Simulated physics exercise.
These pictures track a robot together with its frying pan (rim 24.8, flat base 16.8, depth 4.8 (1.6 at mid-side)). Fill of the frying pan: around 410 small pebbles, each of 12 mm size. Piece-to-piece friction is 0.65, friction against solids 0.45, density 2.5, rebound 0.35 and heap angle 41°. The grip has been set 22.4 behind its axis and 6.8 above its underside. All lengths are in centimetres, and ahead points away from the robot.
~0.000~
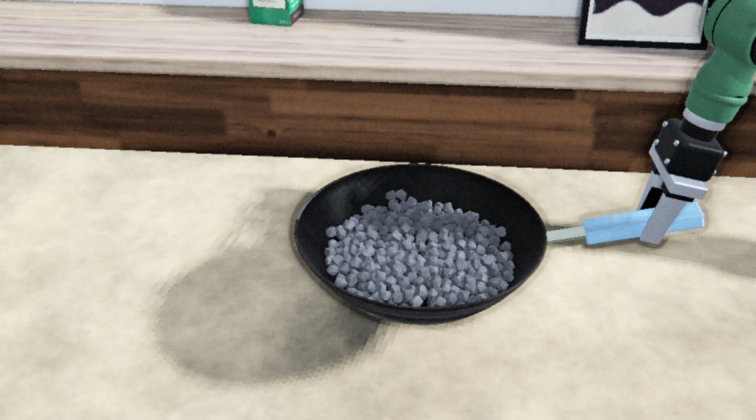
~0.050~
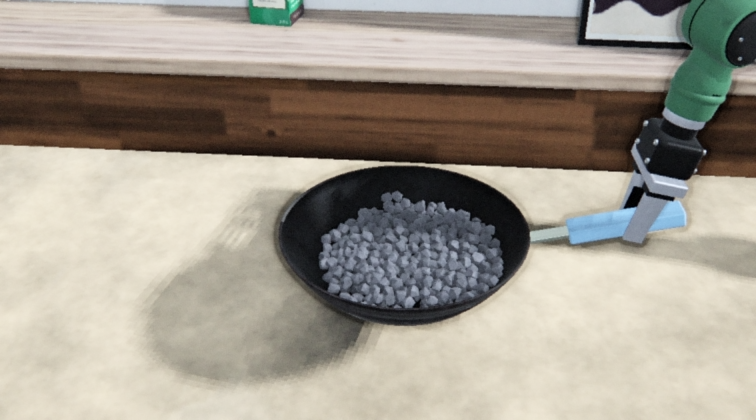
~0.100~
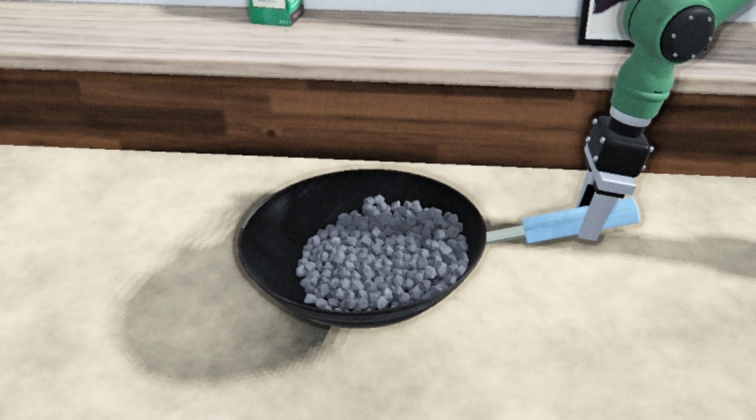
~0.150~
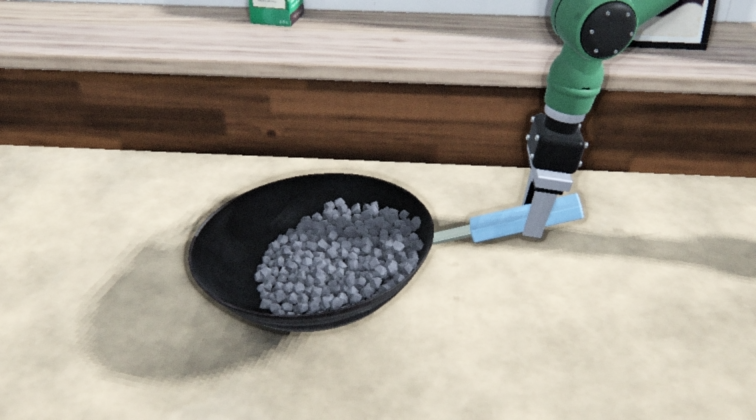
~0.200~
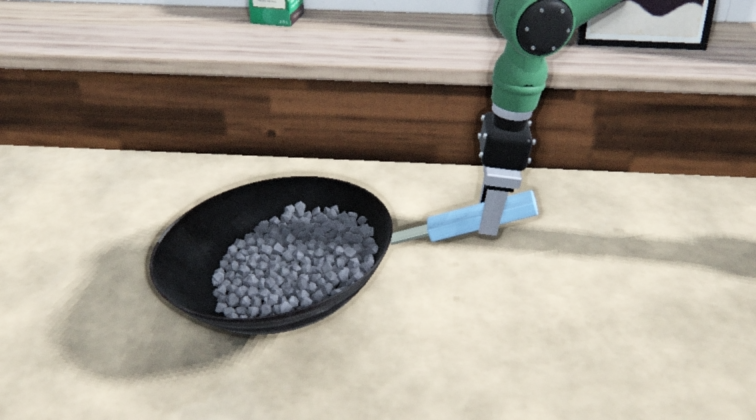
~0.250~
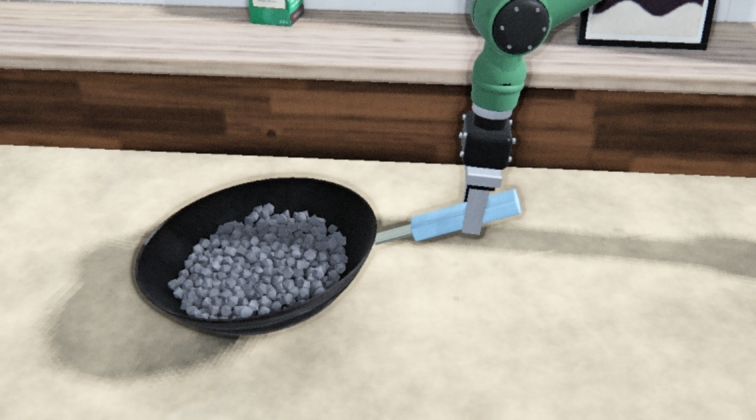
The clip opens on a black frying pan of small gray pebbles above a pale countertop, its blue handle gripped by a green and black robot arm. The arm moves the pan left as it tilts slightly, its far-left side dipping. The motion then slows, and the pebbles shift leftward inside the pan.
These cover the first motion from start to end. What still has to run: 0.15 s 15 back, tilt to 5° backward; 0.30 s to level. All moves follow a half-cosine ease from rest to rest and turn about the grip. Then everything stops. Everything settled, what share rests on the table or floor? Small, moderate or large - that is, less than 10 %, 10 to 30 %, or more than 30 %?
Moderate.
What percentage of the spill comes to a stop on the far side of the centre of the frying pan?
Spill share: Approx. 0 %.
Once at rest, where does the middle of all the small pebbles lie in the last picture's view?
Roughly at pixel (467, 251).
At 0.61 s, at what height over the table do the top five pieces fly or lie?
Roughly 18 centimetres, give or take.
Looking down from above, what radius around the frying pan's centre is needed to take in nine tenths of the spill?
40 cm.
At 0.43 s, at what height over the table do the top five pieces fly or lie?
Roughly 25 cm.
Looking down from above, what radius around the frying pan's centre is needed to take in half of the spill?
That distance comes to about 30 cm.
After 0.43 s, tilted 5° backward, highest piece 25 above the table; 370 in the frying pan, 37 in flight or on a rim.
After 0.61 s, tilted 1° backward, highest piece 20 above the table; 359 in the frying pan, 48 in flight or on a rim.
After 0.90 s, level, highest piece 17 above the table; 347 in the frying pan, 59 on the table or floor, 1 in flight or on a rim.
After 1.95 s, level, highest piece 17 above the table; 347 in the frying pan, 60 on the table or floor.
At rest, 347 in the frying pan, 60 on the table or floor. That is 15 % on the table or floor.
